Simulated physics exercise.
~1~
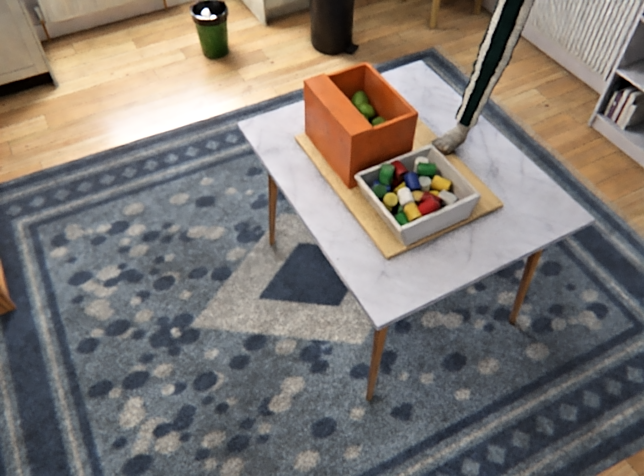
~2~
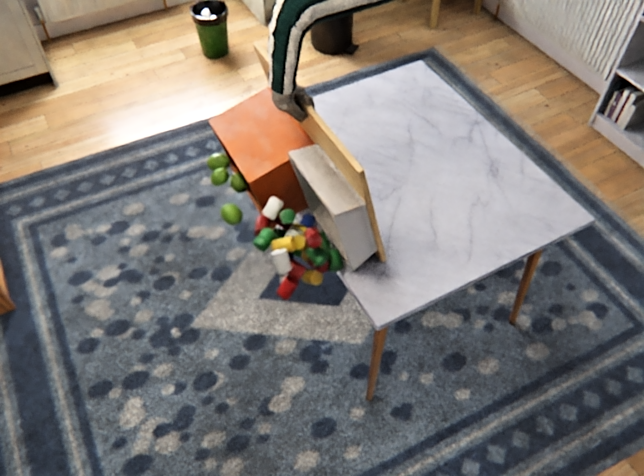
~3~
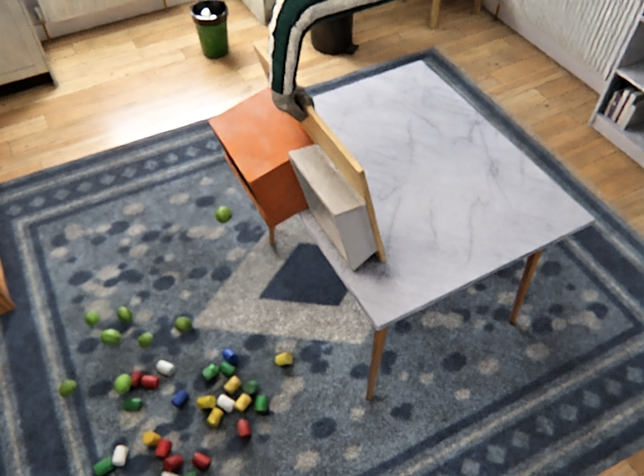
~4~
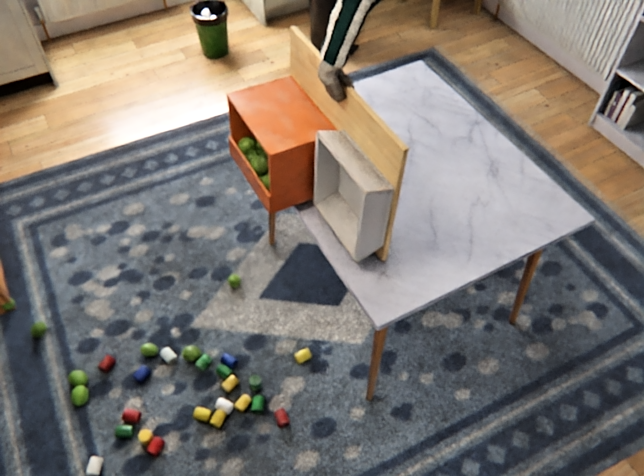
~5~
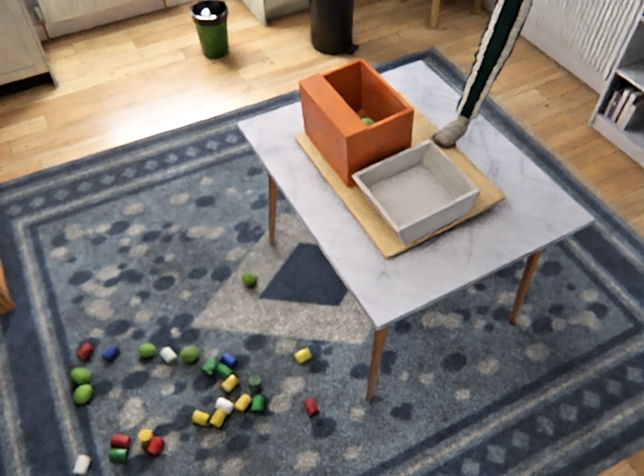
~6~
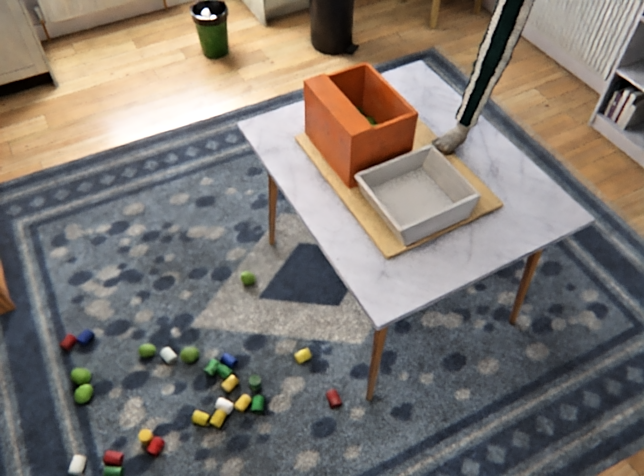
We see a hand tip a board holding a white tote of colourful jars and an orange tote of limes steeply leftward, spilling all the jars and some limes onto the rug, then lower it flat, leaving the white tote empty and the spilled pieces scattered below.
